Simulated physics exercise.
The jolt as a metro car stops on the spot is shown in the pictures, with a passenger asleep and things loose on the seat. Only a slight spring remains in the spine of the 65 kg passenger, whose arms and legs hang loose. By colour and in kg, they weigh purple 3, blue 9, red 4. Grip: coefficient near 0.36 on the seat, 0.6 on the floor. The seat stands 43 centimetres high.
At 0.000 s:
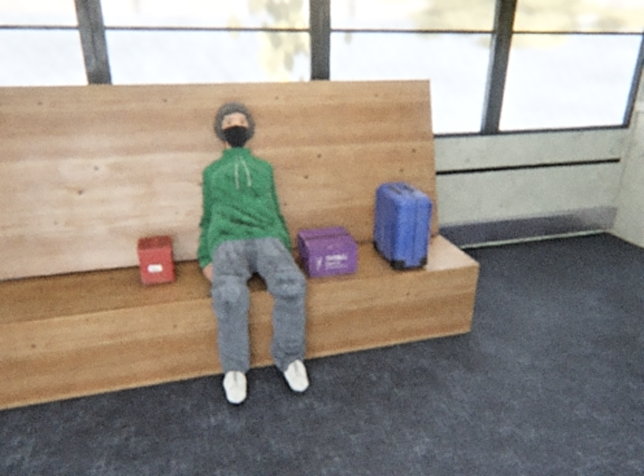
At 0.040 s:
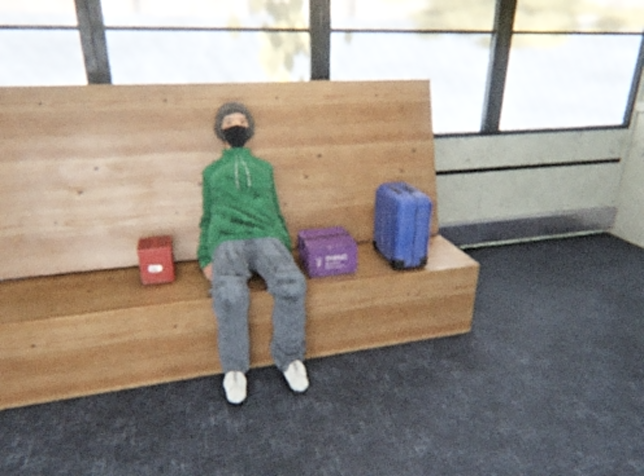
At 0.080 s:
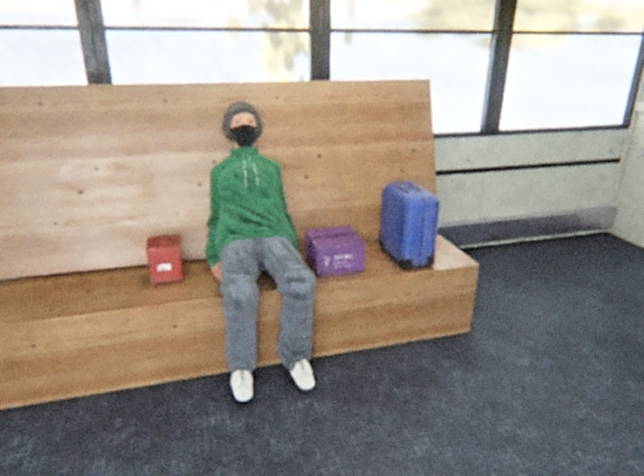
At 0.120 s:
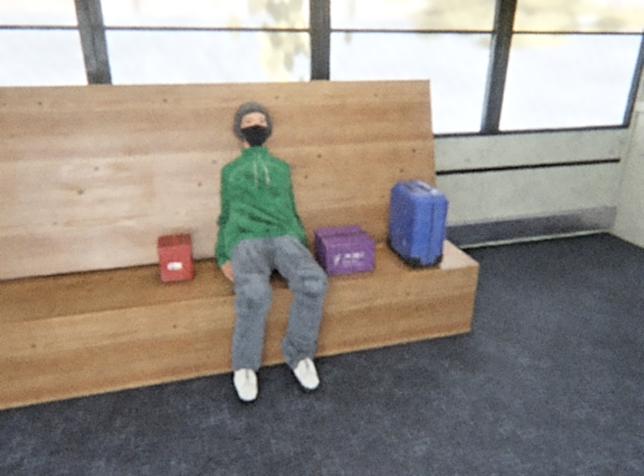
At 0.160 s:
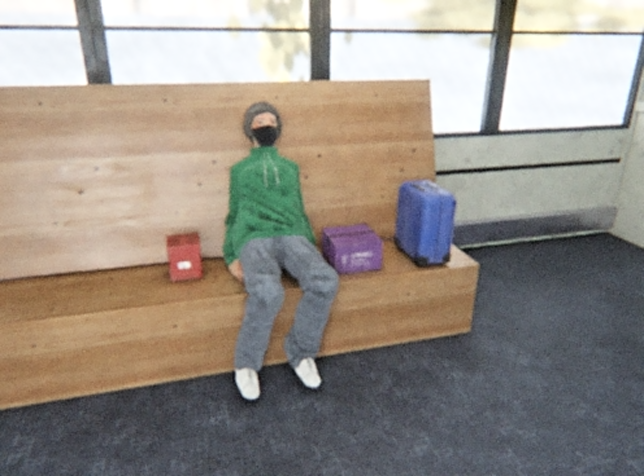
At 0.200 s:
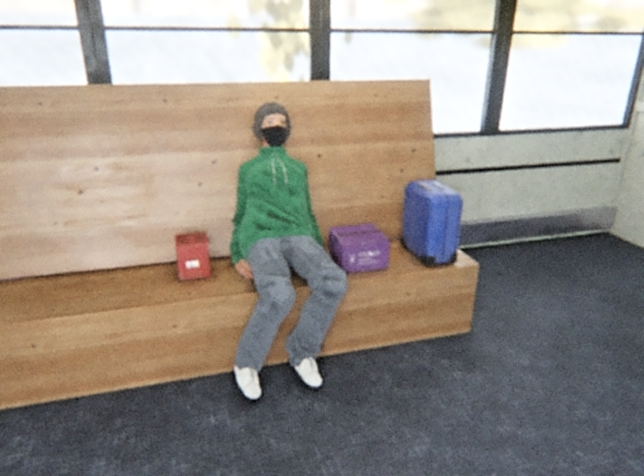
On a wooden metro seat, a slumped masked passenger and three loose items slide right together.
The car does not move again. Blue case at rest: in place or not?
Retained.
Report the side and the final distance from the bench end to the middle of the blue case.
Some 10 cm short of it.
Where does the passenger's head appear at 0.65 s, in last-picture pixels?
Roughly (362, 169) in the last view.
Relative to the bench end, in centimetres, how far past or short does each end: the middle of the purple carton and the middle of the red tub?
Short side for both: Purple carton 40 cm, red tub 140 cm.
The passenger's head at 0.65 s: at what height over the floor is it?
Head height: Approx. 90 cm.
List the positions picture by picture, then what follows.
The first picture shows blue case (401, 224), purple carton (327, 251), red tub (157, 260).
The second picture shows blue case (401, 224), purple carton (327, 251), red tub (157, 260).
The third picture shows blue case (408, 224), purple carton (334, 250), red tub (165, 259).
The fourth picture shows blue case (417, 222), purple carton (343, 249), red tub (176, 258).
The fifth picture shows blue case (424, 222), purple carton (351, 248), red tub (185, 257).
The sixth picture shows blue case (431, 221), purple carton (358, 247), red tub (193, 256). Everything loose set off at about 1.5 m/s.
After 0.40 s the blue case is 10 cm short of the bench end, tilted 5°, near (449, 219) in the last picture's view.
After 0.65 s the blue case is 9 cm short of the bench end, tilted 0°, near (450, 219) in the last picture's view.
After 1.05 s the blue case is 9 cm short of the bench end, tilted 0°, near (450, 219) in the last picture's view.
Final state at 1.7 s, purple carton stays on; blue case stays on; red tub stays on; passenger's hips keep to the seat.
